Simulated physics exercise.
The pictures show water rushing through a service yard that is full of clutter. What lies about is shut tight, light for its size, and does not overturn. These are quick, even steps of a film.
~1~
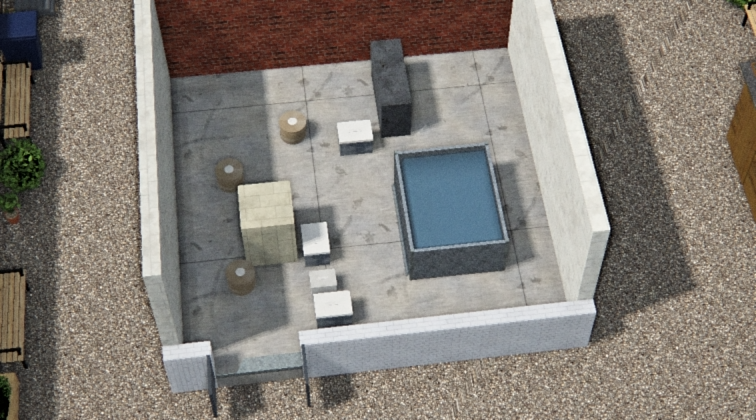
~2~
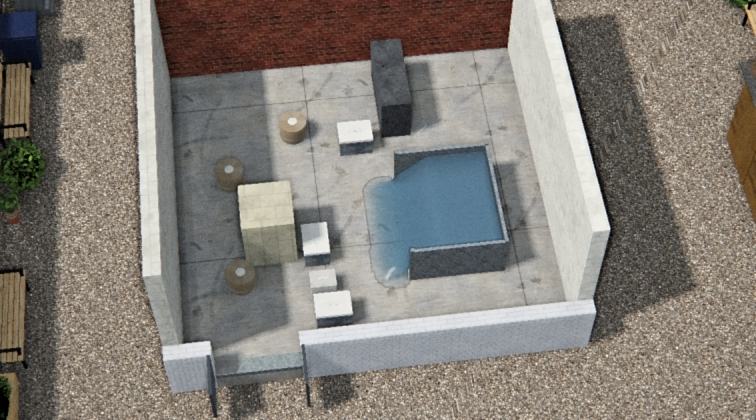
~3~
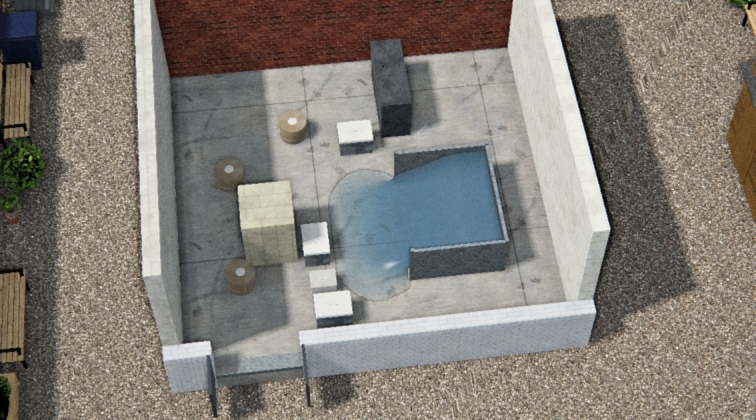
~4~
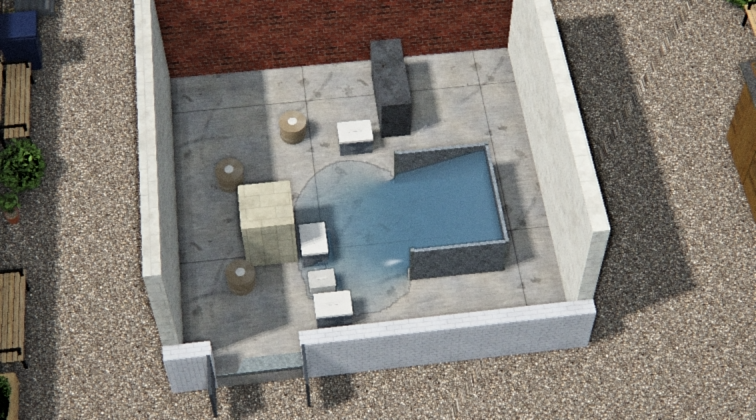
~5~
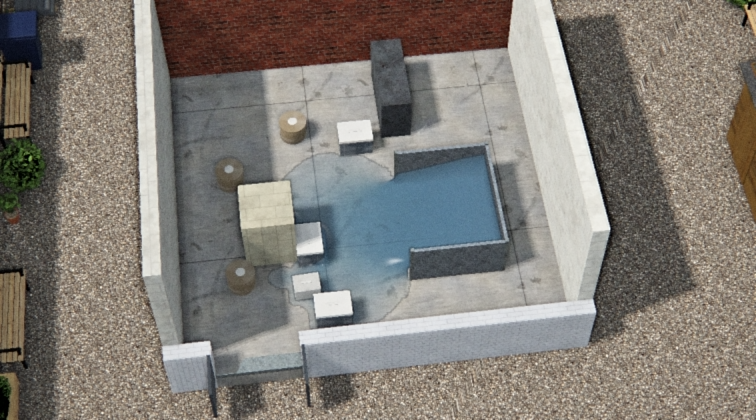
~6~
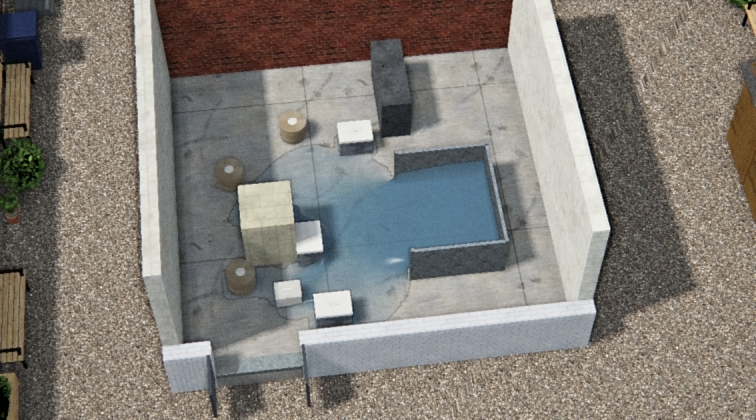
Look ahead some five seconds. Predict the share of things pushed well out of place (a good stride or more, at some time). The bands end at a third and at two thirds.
That comes to two thirds or more.
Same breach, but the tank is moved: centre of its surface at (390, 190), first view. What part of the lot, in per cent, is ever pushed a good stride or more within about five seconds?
Near 70 in a hundred.
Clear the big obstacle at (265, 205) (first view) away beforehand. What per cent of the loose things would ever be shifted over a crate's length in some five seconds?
Close to 70 %.
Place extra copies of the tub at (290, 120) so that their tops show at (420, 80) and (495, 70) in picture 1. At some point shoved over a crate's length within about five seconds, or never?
As listed: Not that far, no.
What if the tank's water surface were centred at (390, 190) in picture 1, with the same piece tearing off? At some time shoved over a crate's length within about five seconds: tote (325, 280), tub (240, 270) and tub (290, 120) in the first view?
As listed: That far or more, not that far, that far or more.
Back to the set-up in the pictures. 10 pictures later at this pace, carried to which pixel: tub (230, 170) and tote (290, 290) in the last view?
Roughly at (186, 122) and (200, 329).
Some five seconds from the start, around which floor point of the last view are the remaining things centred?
Roughly at (297, 185).
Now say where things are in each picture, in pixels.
In the first picture, a tote at (323, 278), on the bottom; a chest at (315, 238) rests on the ground; 0 of 7 have shifted.
In the second picture, a tote at (323, 278) rests on the ground; a chest at (315, 238) rests on the ground; 0 of 7 have shifted.
In the third picture, a tote at (323, 278), on the bottom; a chest at (315, 238) rests on the ground; 0 of 7 have shifted.
In the fourth picture, a tote at (322, 278) rests on the ground; a chest at (313, 238), on the bottom, close to its start; 0 of 7 have shifted.
In the fifth picture, a tote at (307, 282), on the bottom, close to its start; a chest at (309, 238), on the bottom, close to its start; 2 of 7 have shifted.
In the sixth picture, a tote at (288, 290), on the bottom, a stride from its start; a chest at (308, 236), on the bottom, close to its start; 2 of 7 have shifted.
A moment on, 1 of 7 are well off their spots; 2 afloat.
Next, 4 of 7 are well off their spots; 2 afloat.
Later, 5 of 7 are well off their spots; 3 afloat.
In the end, 5 of 7 are well off their spots, and 5 have been at some point; 2 afloat.
